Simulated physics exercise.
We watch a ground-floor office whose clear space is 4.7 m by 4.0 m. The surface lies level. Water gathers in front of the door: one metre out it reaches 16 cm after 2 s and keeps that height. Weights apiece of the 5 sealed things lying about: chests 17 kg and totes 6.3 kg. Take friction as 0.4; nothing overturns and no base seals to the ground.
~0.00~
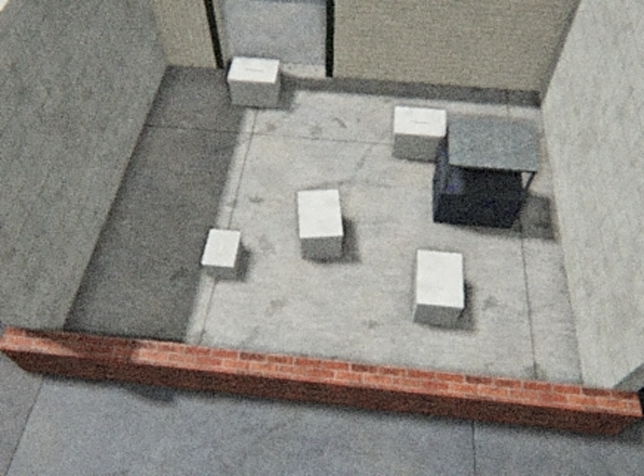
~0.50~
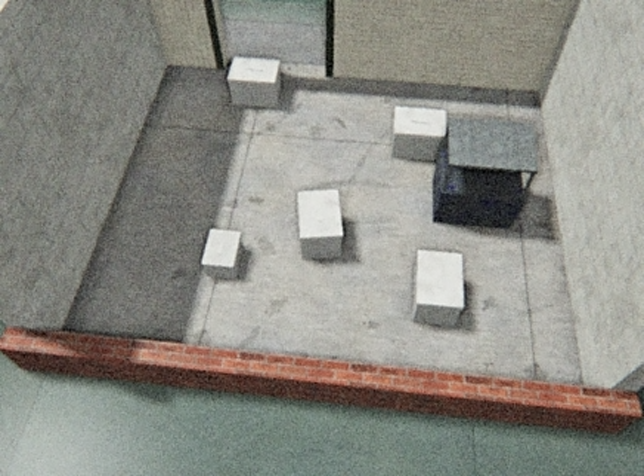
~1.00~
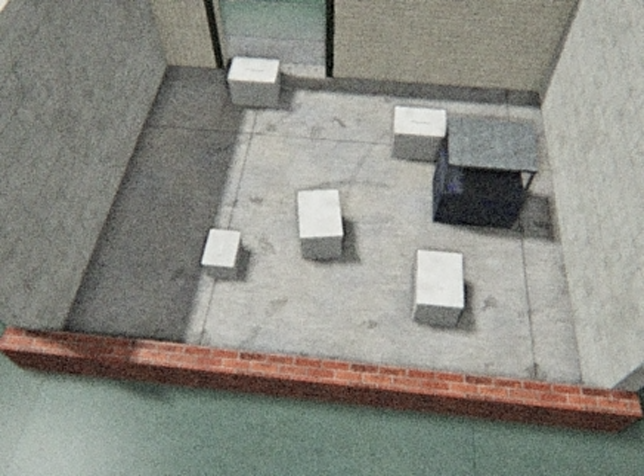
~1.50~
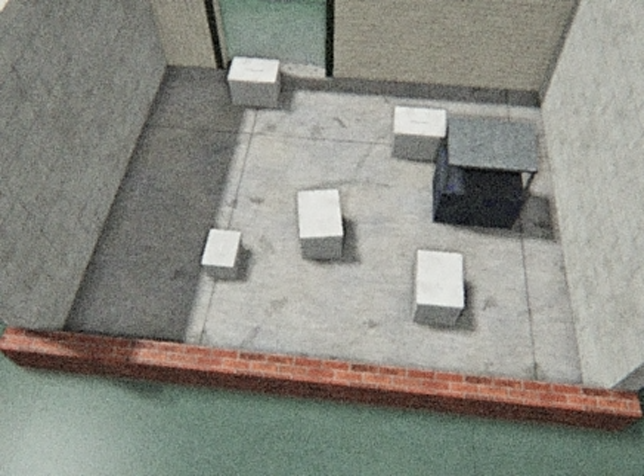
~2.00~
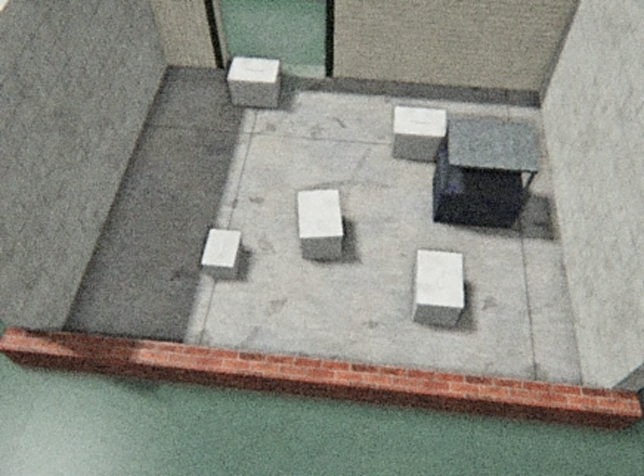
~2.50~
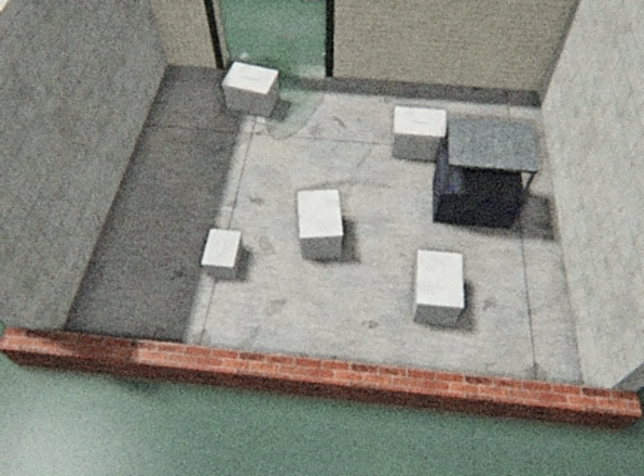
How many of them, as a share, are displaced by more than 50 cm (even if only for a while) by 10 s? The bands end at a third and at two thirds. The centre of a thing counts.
That comes to one to two thirds.
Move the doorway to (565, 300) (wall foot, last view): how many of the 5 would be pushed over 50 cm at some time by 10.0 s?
In that case 3 of them.
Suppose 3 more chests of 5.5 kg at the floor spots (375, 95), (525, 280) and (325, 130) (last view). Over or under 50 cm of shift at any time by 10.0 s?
In turn: Under, short of it, more.
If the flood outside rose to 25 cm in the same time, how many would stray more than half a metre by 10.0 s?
Then 4.
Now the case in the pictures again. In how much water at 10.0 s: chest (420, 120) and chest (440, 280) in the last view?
Roughly 3 and 5 cm.
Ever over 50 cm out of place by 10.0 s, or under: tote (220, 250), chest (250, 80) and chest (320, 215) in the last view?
In turn: Past it, more, under.
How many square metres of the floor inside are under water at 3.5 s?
Roughly 5.0 m2.
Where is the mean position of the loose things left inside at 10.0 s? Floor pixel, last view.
Around (300, 223).
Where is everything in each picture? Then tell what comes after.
A chest at (254, 69) rests on the ground; a chest at (320, 213) rests on the ground; water covers 0.0 m2; 0 of 5 have shifted, in the first picture.
A chest at (254, 69) rests on the ground; a chest at (320, 213) rests on the ground; 0.0 m2 under water; 0 of 5 have shifted, in the second picture.
A chest at (254, 69) rests on the ground; a chest at (320, 213) rests on the ground; 0.0 m2 under water; 0 of 5 have shifted, in the third picture.
A chest at (254, 69), on the bottom; a chest at (320, 213) rests on the ground; 0.0 m2 under water; 0 of 5 have shifted, in the fourth picture.
A chest at (254, 69) rests on the ground; a chest at (320, 213), on the bottom; 0.3 m2 under water; 0 of 5 have shifted, in the fifth picture.
A chest at (250, 78) rests on the ground, 15 cm from its start; a chest at (320, 213) rests on the ground; 0.8 m2 under water; 1 of 5 have shifted, in the sixth picture.
After 3.5 s 1 of 5 are over 50 cm from their spots; 0 afloat.
After 4.5 s 1 of 5 are over 50 cm from their spots; 0 afloat.
After 7.0 s 1 of 5 are over 50 cm from their spots; 0 afloat.
After 10.0 s 2 of 5 are over 50 cm from their spots, and 2 have been at some point; 2 afloat.
